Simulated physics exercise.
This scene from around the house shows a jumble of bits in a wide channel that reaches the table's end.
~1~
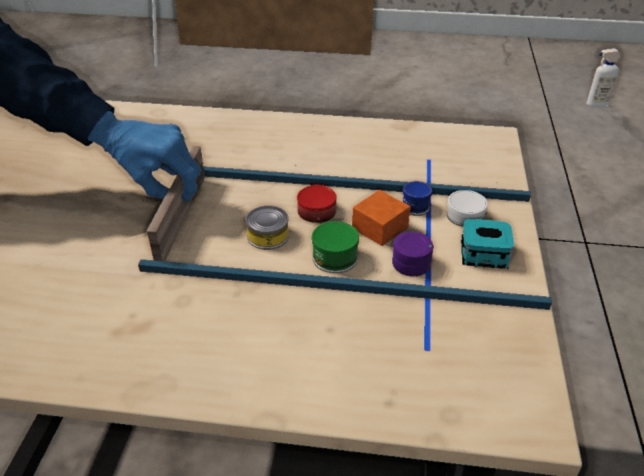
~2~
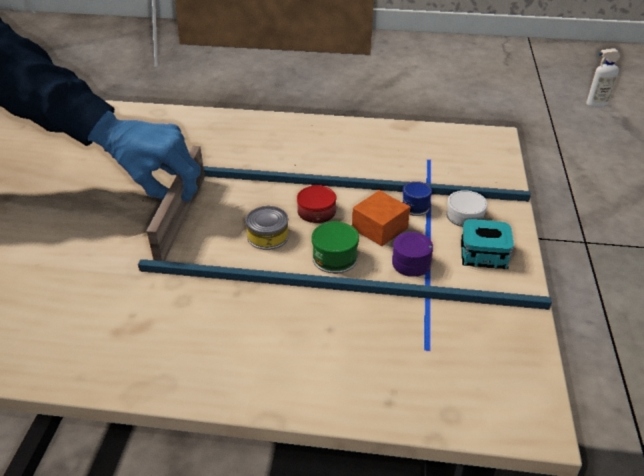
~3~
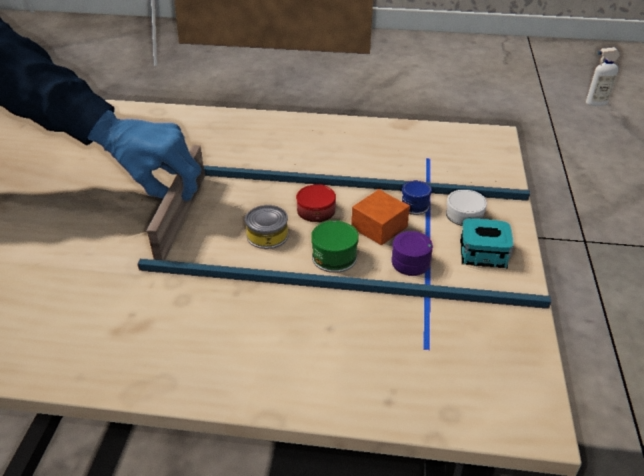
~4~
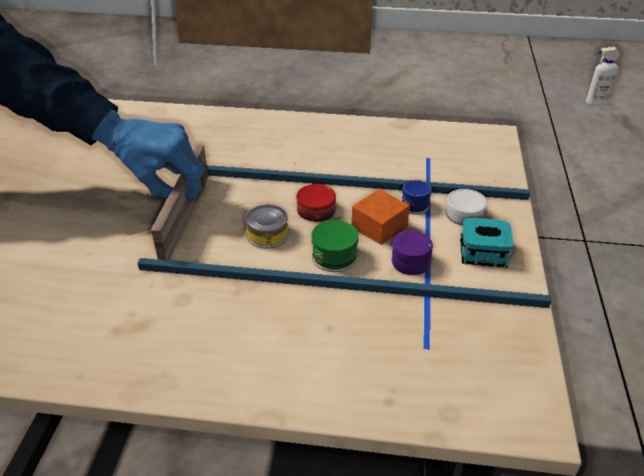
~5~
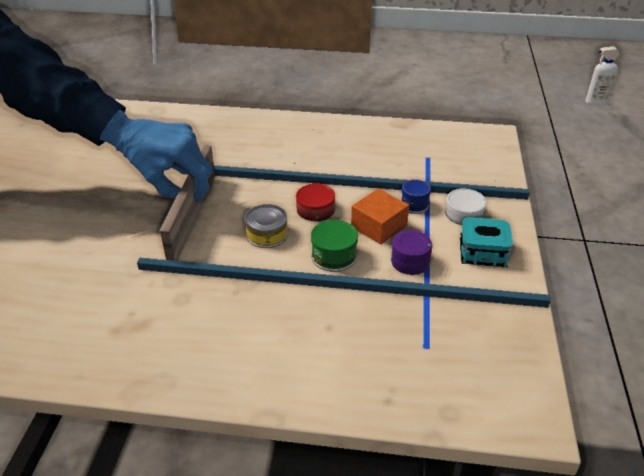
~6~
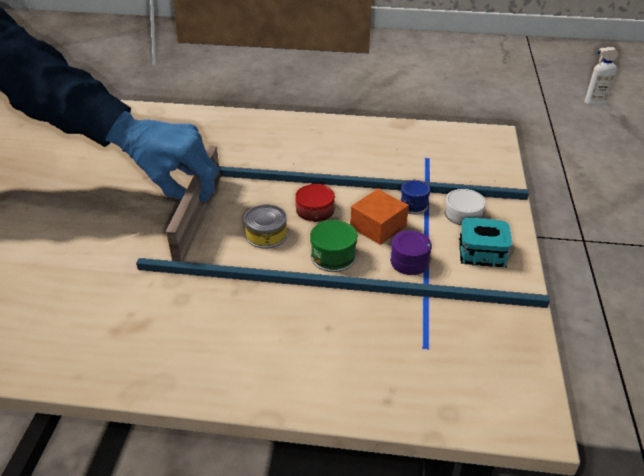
A blue-gloved hand held a board upright at the left end of a channel on a wooden table, then slid it slightly right toward a scatter of colourful tubs and blocks, which stayed still.
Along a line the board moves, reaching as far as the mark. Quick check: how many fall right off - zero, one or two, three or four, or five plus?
Zero.
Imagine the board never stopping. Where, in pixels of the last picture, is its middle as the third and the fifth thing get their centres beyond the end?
First roughly (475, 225), later roughly (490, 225).
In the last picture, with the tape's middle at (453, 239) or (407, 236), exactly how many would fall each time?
Counts per try: 1 and 0.
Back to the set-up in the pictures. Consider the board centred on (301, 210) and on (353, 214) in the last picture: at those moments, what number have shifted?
3, then 6.
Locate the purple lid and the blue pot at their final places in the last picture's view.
Result: One at about (493, 261), the other at about (474, 196).
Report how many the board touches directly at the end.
I count 3 of them.
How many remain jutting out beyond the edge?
I make it 1.
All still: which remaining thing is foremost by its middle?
Result: Turquoise case.
Early on, none off yet; turquoise case at rest near (485, 242); white tin at rest near (465, 208); blue pot at rest near (415, 197).
A while later, none off yet; turquoise case at rest near (485, 242); white tin at rest near (465, 208); blue pot moving near (422, 195).
Finally, the number that fall off is zero.
